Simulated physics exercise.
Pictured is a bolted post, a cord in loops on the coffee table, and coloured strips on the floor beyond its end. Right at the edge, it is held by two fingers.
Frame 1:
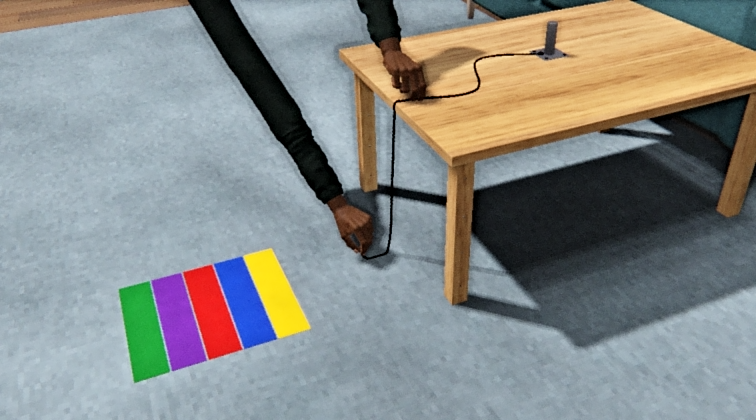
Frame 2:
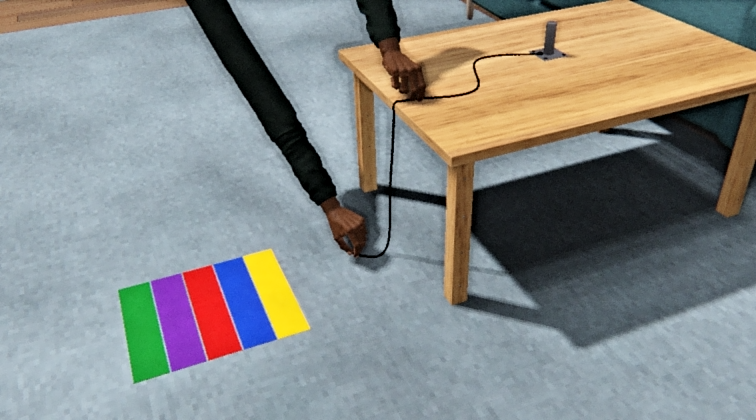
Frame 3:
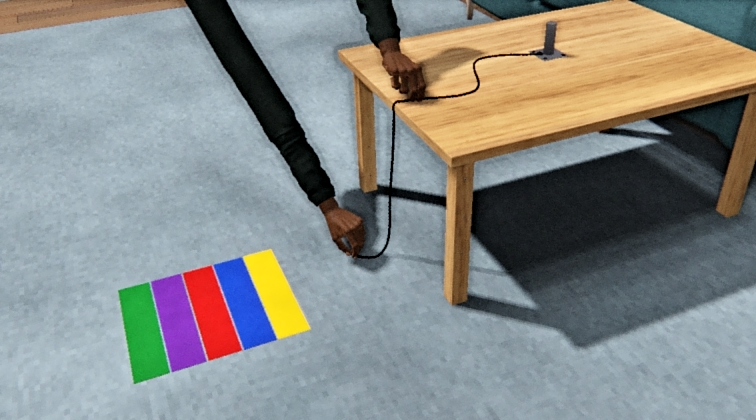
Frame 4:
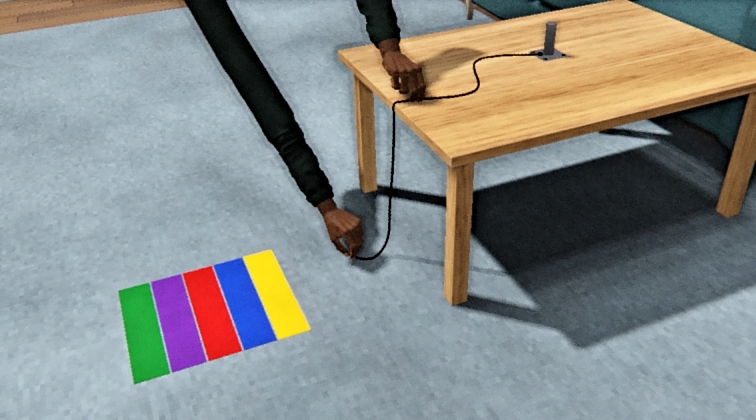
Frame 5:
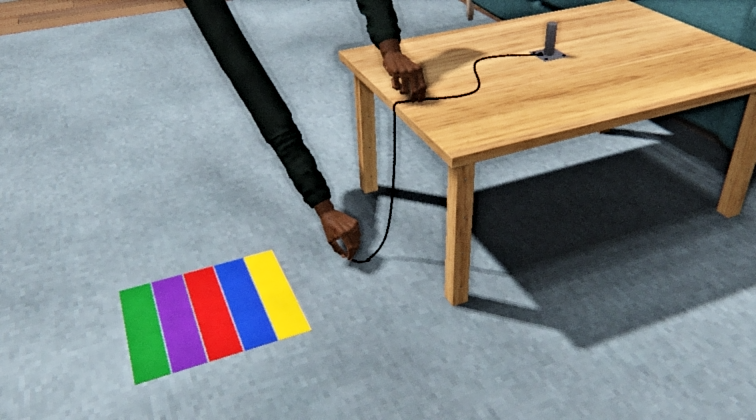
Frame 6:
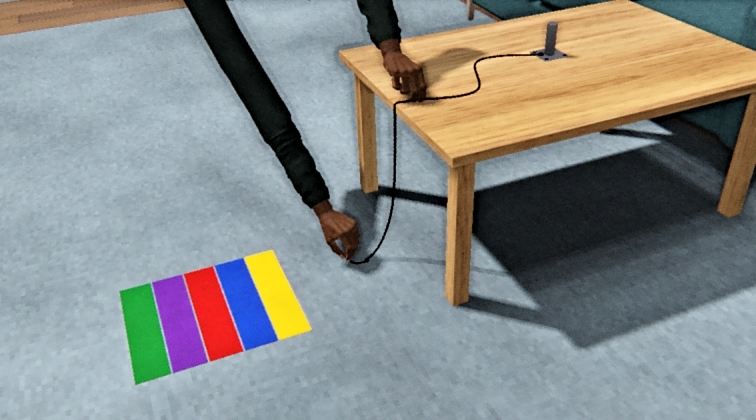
On a living room floor, a hand drawing a black cord's end slightly left near coloured strips, another pressing it at the table edge.
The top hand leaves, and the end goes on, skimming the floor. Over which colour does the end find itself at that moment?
I would say over red.
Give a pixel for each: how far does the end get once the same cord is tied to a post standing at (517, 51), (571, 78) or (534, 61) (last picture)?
Taking the tries in turn, you get (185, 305), (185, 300) and (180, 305).
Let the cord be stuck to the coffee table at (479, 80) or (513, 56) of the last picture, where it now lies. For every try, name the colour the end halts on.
In order, blue and red.
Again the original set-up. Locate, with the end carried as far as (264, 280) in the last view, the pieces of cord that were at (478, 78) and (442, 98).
They sit at (451, 81) and (397, 101), in that order.
Soon after, end near (264, 280); over yellow.
Then, end near (229, 290); over blue.
At full stretch, end near (207, 296); over red. It gets as far as the red strip.
